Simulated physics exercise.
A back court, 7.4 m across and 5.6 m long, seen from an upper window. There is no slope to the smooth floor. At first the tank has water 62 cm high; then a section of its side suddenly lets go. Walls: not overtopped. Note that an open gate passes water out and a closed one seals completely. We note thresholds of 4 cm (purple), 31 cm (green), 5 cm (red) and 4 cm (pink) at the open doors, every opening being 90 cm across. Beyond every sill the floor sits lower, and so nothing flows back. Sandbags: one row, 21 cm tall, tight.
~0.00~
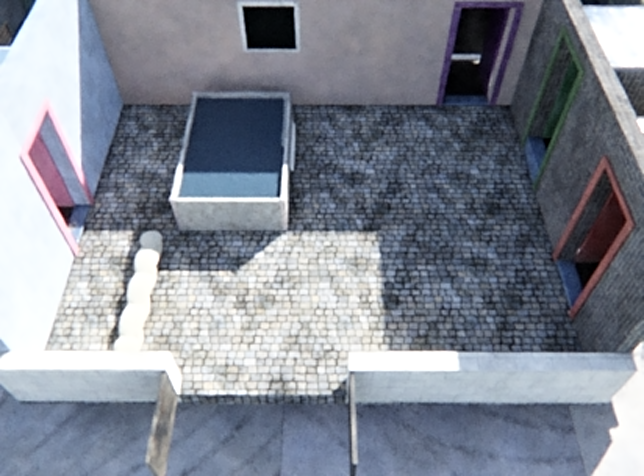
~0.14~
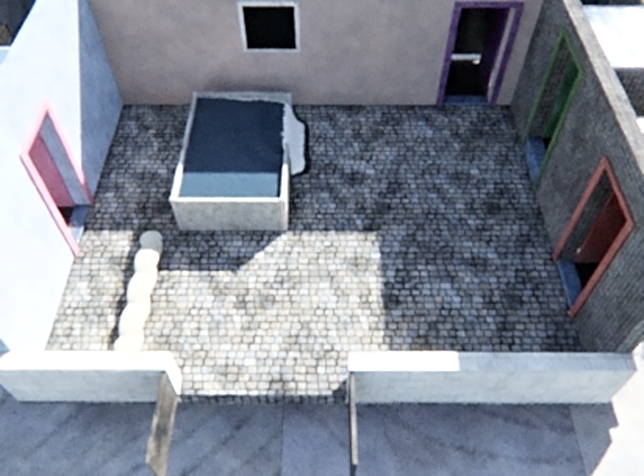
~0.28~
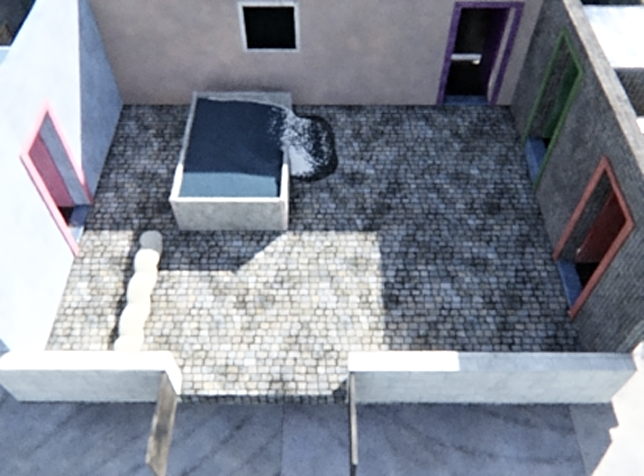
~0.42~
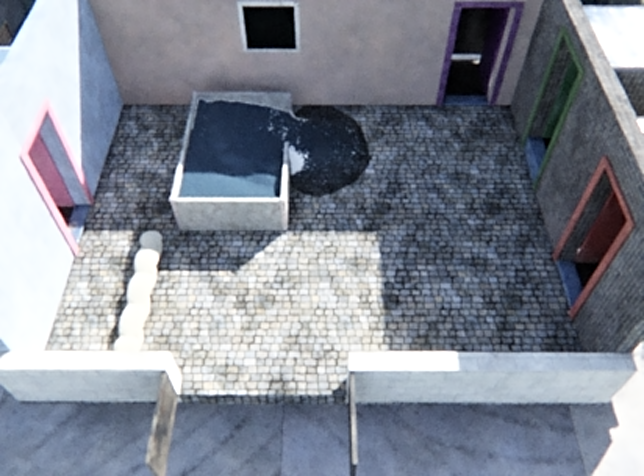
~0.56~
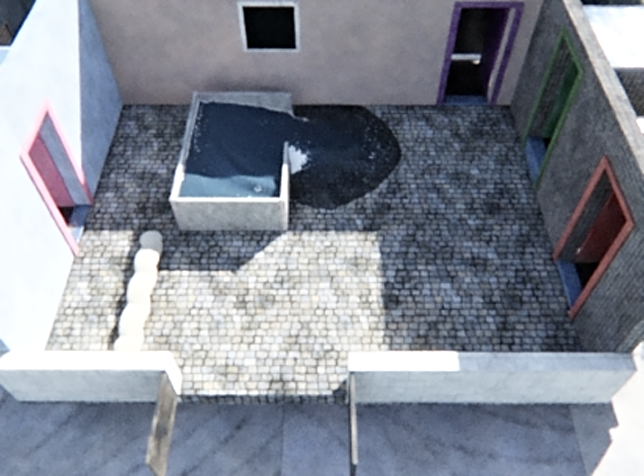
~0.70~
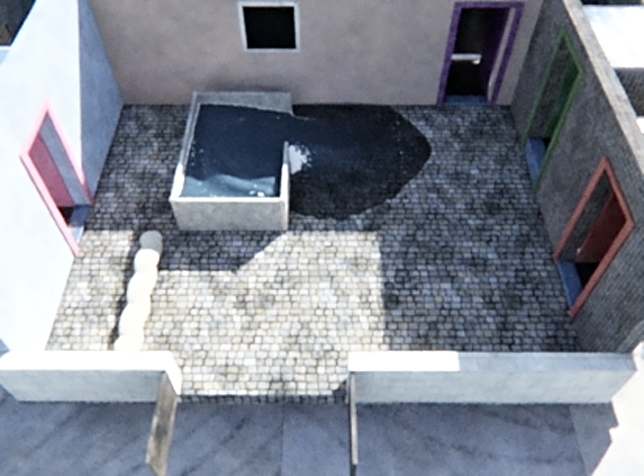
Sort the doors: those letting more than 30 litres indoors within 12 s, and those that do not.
The purple door is among those letting more in; the green door is among those that do not; the red door is among those letting more in; the pink door is among those that do not.
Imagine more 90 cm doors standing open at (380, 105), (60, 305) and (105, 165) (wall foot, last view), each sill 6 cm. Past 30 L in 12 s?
The first one exceeds it, the second one doesn't reach it, and the third one doesn't reach it.
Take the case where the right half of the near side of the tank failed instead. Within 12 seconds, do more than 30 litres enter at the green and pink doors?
Compared with that limit, green falls short while pink falls short.
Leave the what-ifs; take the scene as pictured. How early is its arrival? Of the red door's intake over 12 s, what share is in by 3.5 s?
Share by then: ~ 5 %.
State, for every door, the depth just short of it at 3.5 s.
Door by door in cm, purple shows 17, green shows 20, red shows 9, pink shows 0.
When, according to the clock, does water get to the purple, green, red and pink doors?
Purple = 1.2 s, green = 1.3 s, red = 2.4 s, pink = 10.0 s.
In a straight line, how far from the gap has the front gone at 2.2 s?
4.8 m.
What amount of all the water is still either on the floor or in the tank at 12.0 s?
Around 80 percent of the water.
After 1.4 s water covers 30 % of the floor and is deepest (32 cm) near (302, 137); purple door 8 cm at the sill, 0 L in, green door 3 cm at the sill, 0 L in, red door not reached, pink door not reached.
After 2.2 s water covers 35 % of the floor and is deepest (40 cm) near (506, 124); purple door 10 cm at the sill, 8 L in, green door 22 cm at the sill, 0 L in, red door not reached, pink door not reached.
After 3.5 s water covers 40 % of the floor and is deepest (26 cm) near (478, 131); purple door 17 cm at the sill, 67 L in, green door 20 cm at the sill, 0 L in, red door 9 cm at the sill, 2 L in, pink door not reached.
After 7.0 s water covers 70 % of the floor and is deepest (16 cm) near (573, 319); purple door 12 cm at the sill, 242 L in, green door 10 cm at the sill, 0 L in, red door 8 cm at the sill, 17 L in, pink door not reached.
After 12.0 s water covers 90 % of the floor and is deepest (9 cm) near (285, 276); purple door 6 cm at the sill, 312 L in, green door 6 cm at the sill, 0 L in, red door 7 cm at the sill, 57 L in, pink door 3 cm at the sill, 0 L in.
